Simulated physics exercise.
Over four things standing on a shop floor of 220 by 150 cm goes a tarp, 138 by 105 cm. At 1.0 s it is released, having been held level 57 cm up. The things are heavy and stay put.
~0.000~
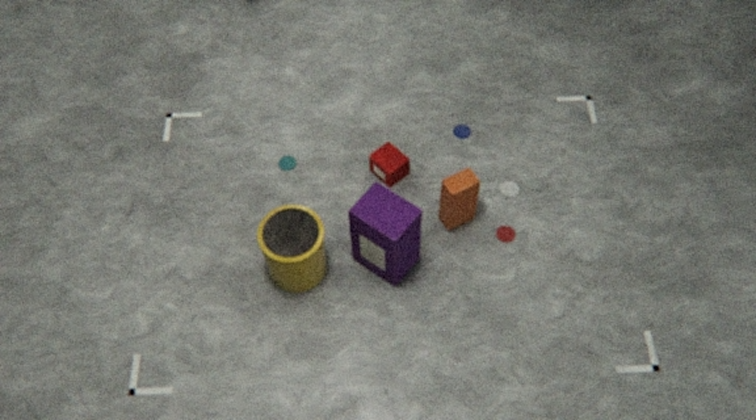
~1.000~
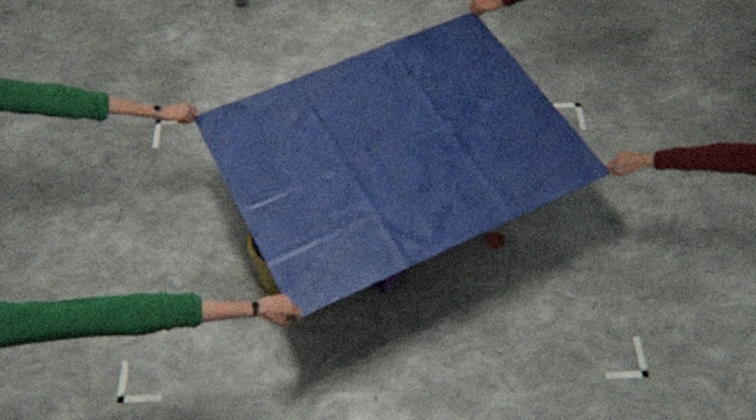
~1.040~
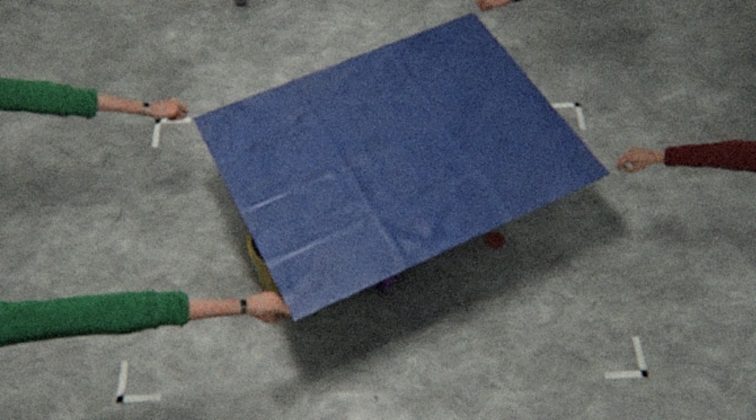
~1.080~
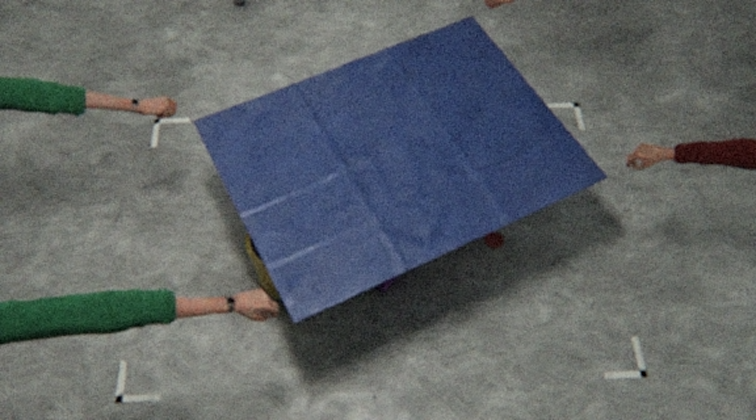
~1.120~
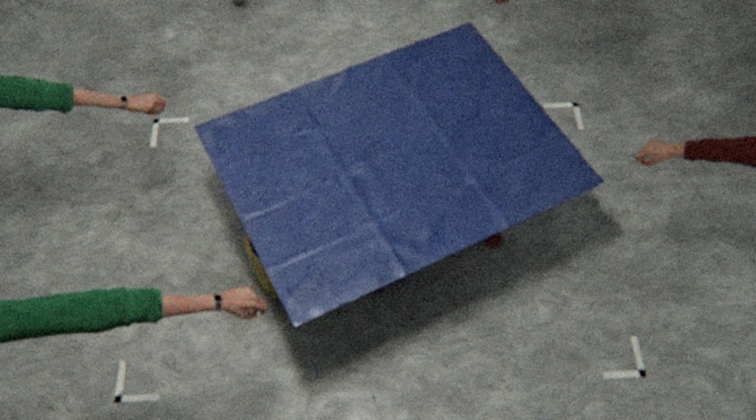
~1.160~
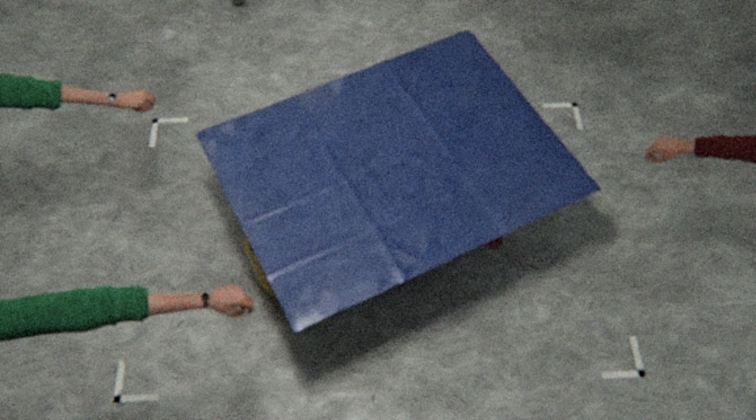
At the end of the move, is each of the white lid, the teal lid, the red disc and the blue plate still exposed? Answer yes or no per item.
Is the white lid exposed? No. Is the teal lid exposed? Yes. Is the red disc exposed? No. Is the blue plate exposed? No.
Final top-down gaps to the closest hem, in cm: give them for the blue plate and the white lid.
First: Approx. 10 cm; second: Approx. 4 cm.
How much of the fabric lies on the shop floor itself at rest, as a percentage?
Resting contact share: Approx. 15 percent.
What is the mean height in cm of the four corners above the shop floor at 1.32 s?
The corners are on average some 18 cm above the surface.
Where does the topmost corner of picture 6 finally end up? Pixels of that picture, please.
I'd say it ends up somewhere about (457, 114).
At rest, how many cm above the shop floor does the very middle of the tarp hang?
The middle settles about 32 cm high.
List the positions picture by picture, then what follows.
The first frame shows shows, white lid (509, 189); teal lid (287, 163); red disc (506, 234); blue plate (462, 131); red box (389, 157), 12 cm tall; yellow pot (291, 232), 30 cm tall; purple box (385, 210), 41 cm tall; orange crate (461, 181), 31 cm tall.
The second frame shows shows, tarp corners (295, 320) (193, 118) (474, 11) (611, 174); highest point 57 cm, lowest 57 cm.
The third frame shows shows, tarp corners (295, 321) (193, 118); highest point 56 cm, lowest 56 cm.
The fourth frame shows shows, tarp corners (294, 324) (193, 122); highest point 54 cm, lowest 54 cm.
The fifth frame shows shows, tarp corners (295, 328) (194, 127); highest point 51 cm, lowest 50 cm.
The sixth frame shows shows, tarp corners (295, 333) (196, 135) (468, 30) (601, 190); highest point 46 cm, lowest 45 cm.
After 1.3 s, 0 % of it is down, spanning 162 by 144 cm, above blue plate, white lid, red disc.
After 1.5 s, 10 % of it is down, spanning 142 by 116 cm, above blue plate, white lid, red disc.
After 1.6 s, 15 % of it is down, spanning 136 by 118 cm, above blue plate, white lid, red disc.
After 1.8 s, 15 % of it is down, spanning 135 by 123 cm, above blue plate, white lid, red disc.
After 3.3 s, 15 % of it is down, spanning 135 by 121 cm, above blue plate, white lid, red disc.
